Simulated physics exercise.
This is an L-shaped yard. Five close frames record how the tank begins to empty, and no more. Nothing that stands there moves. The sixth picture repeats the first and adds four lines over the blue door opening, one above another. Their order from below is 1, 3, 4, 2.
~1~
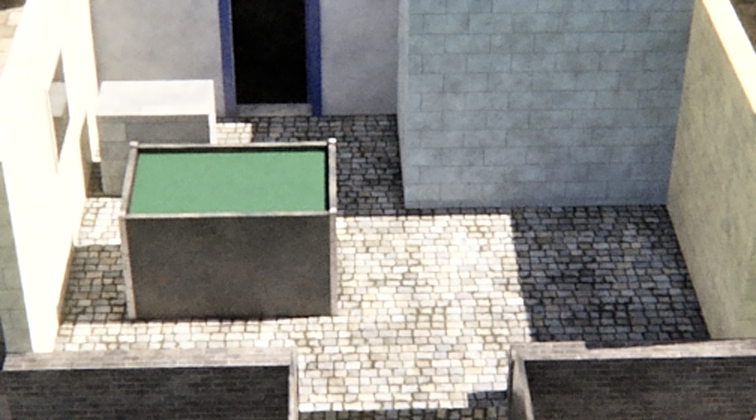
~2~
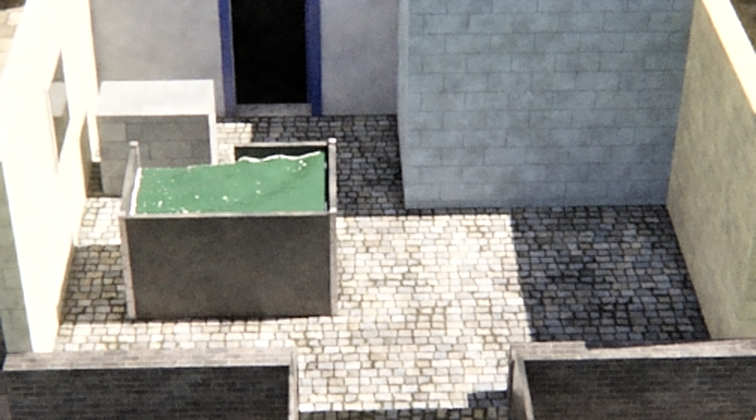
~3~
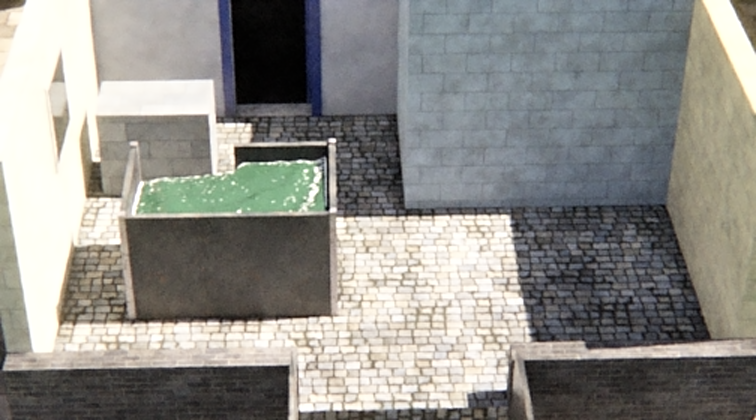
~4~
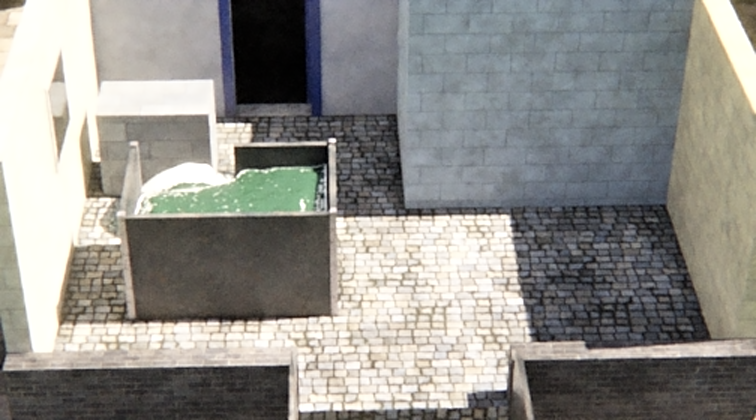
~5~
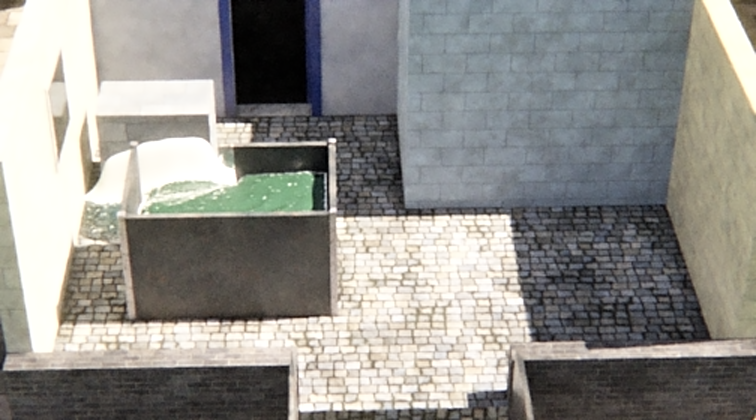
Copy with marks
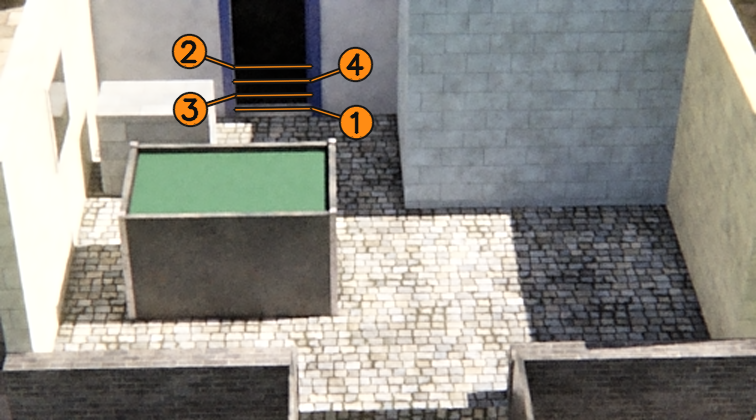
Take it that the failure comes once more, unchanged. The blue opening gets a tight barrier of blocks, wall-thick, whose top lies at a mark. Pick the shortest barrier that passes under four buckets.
Line 3 just does it.
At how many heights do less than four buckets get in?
Three of the four.
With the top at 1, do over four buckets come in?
Yes.
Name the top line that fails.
That is line 1.
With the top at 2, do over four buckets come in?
No, not at all.
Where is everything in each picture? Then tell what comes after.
Water in the tank at rest, its middle at (231, 185); foot of the blue doorway at (274, 116); open gate at (404, 340).
Water covers 1 % of the ground, its front hidden from here.
Water covers 4 % of the ground, its front hidden from here.
Water covers 7 % of the ground, its front hidden from here.
Water covers 12 % of the ground and shows as far out as (234, 150).
On the marked copy, 1 at (273, 109); 2 at (272, 66); 3 at (273, 95); 4 at (272, 81); from the bottom up 1, 3, 4, 2.
For line 1, some 20 bucketfuls get in.
For line 2, nothing gets over.
For line 3, a splash gets over, under a bucket.
For line 4, nothing gets over.
